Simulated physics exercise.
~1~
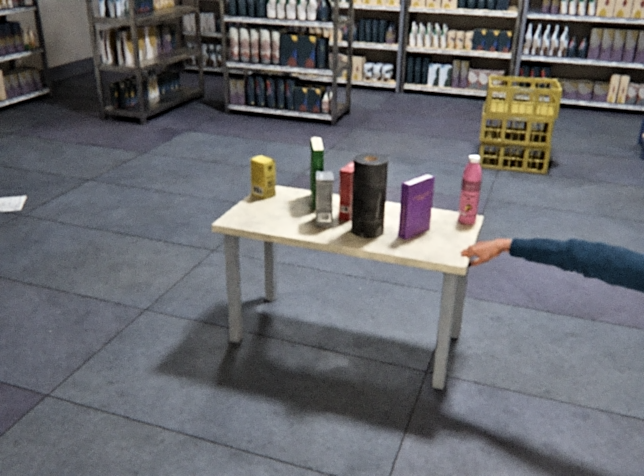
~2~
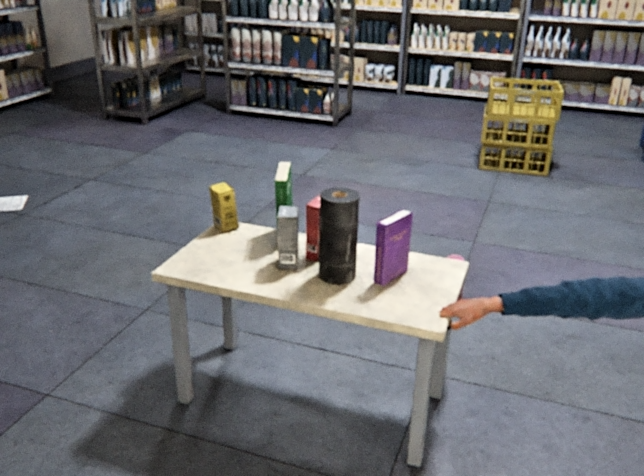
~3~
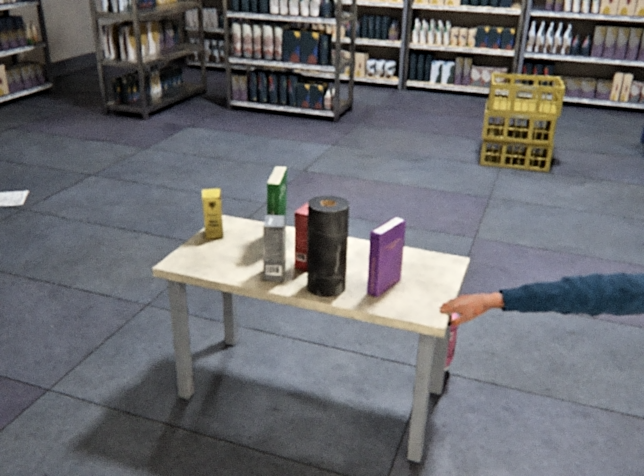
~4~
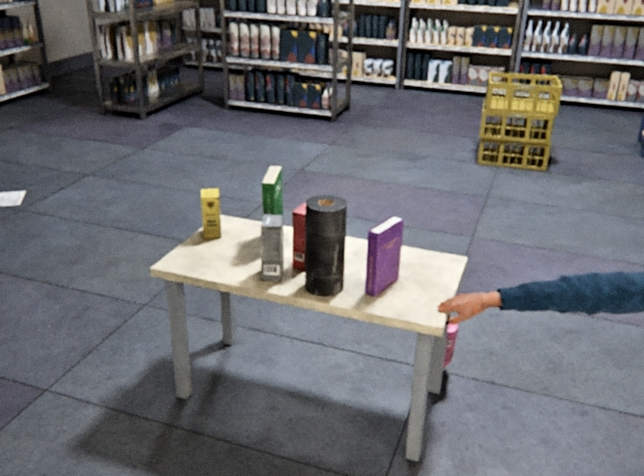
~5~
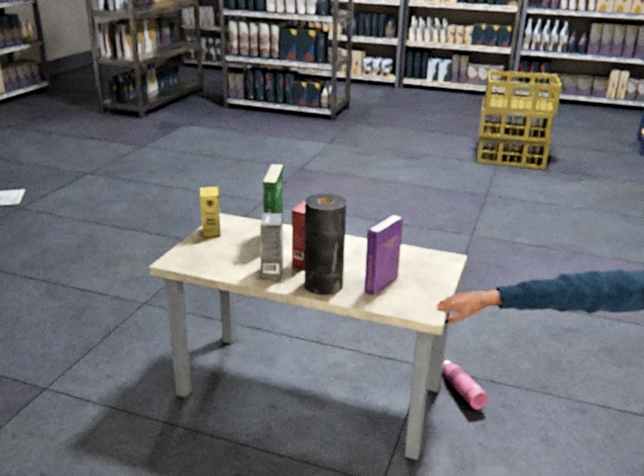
In a room with a tiled grey floor and stocked shelves along the back, a hand grips the right end of a small pale table holding seven loose items. The table is shoved towards the viewer, also shifting left, and the yellow and grey cartons tilt slightly as it goes. The pink bottle at the right end topples off the edge and drops upside down beside a table leg. The cartons settle upright while the bottle lands and tips onto its side on the floor. The other six items remain standing on the table, the hand still at its corner.
